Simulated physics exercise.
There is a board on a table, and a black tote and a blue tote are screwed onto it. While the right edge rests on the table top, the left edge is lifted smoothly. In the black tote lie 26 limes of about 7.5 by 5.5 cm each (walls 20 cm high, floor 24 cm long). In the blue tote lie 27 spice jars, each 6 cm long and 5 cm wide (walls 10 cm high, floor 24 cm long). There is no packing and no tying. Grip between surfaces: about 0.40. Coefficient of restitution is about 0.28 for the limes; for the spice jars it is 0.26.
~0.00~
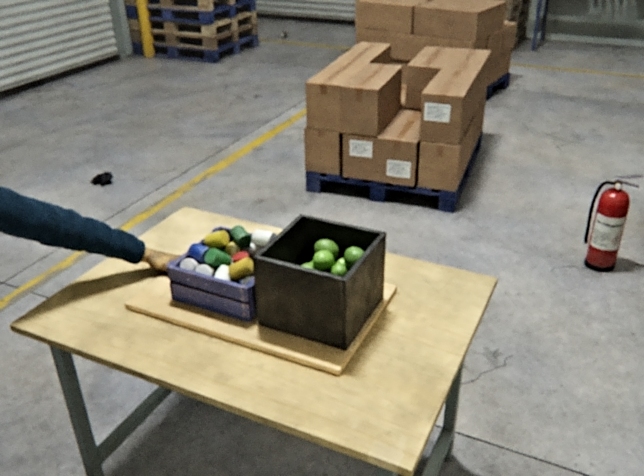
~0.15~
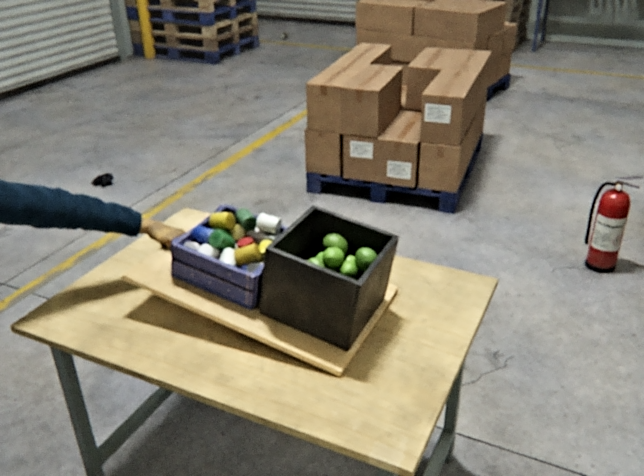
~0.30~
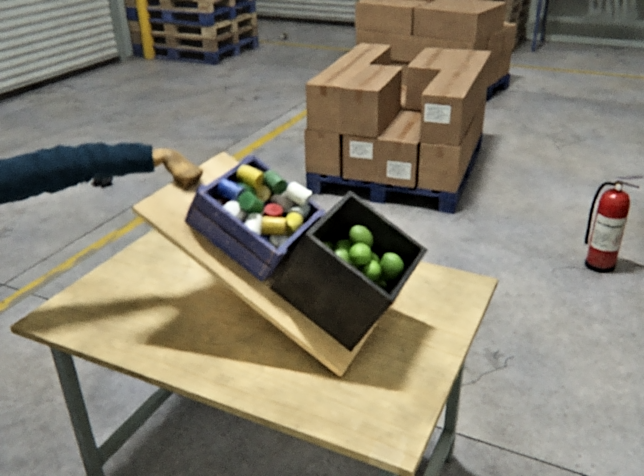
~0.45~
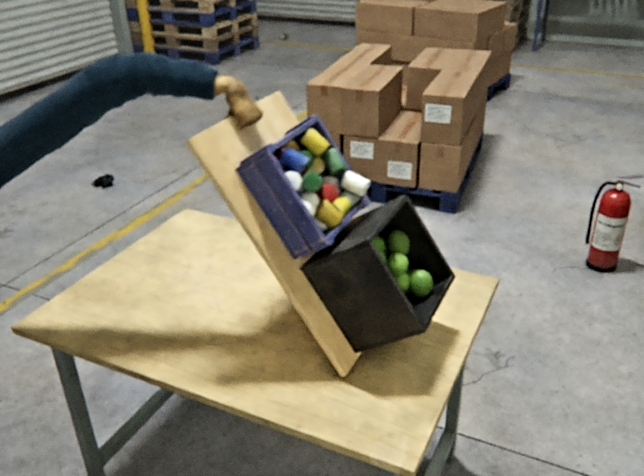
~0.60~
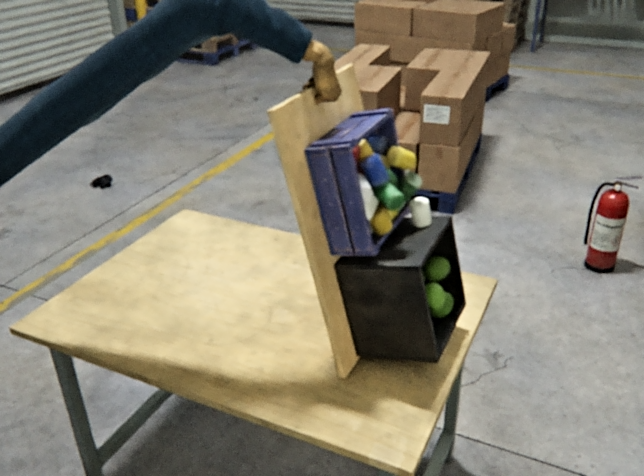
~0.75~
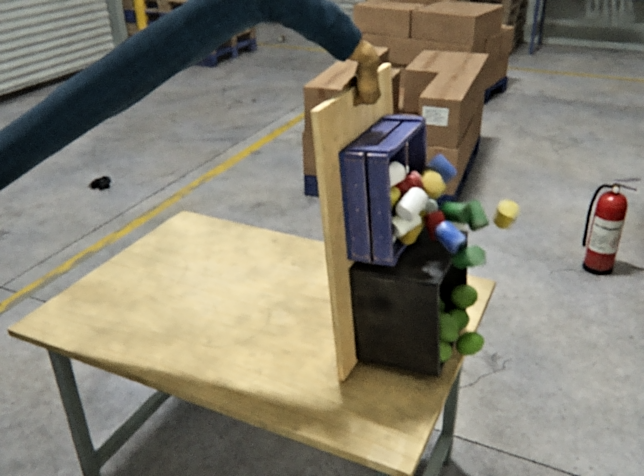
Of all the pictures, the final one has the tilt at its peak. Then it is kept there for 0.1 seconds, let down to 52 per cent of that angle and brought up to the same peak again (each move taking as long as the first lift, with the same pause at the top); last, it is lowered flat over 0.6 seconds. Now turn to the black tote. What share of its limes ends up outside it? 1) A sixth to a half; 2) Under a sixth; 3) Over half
The answer is 1.
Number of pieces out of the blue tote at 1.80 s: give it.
Blue tote - close to 20.
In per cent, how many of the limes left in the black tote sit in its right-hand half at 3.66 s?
About 60 per cent.
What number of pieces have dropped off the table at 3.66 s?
Around 25, roughly.
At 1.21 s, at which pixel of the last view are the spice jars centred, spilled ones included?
Near (494, 361) in pixels.
After 1.21 s, tilt 66°; 7 of 26 out of the black tote and 22 of 27 out of the blue tote.
After 1.80 s, tilt 51°; 7 of 26 out of the black tote and 22 of 27 out of the blue tote.
After 2.61 s, tilt 70°; 7 of 26 out of the black tote and 22 of 27 out of the blue tote.
Outcome (at 3.66 s), 8 of 26 out of the black tote and 22 of 27 out of the blue tote. Asked share, 8 of 26, 31 per cent.
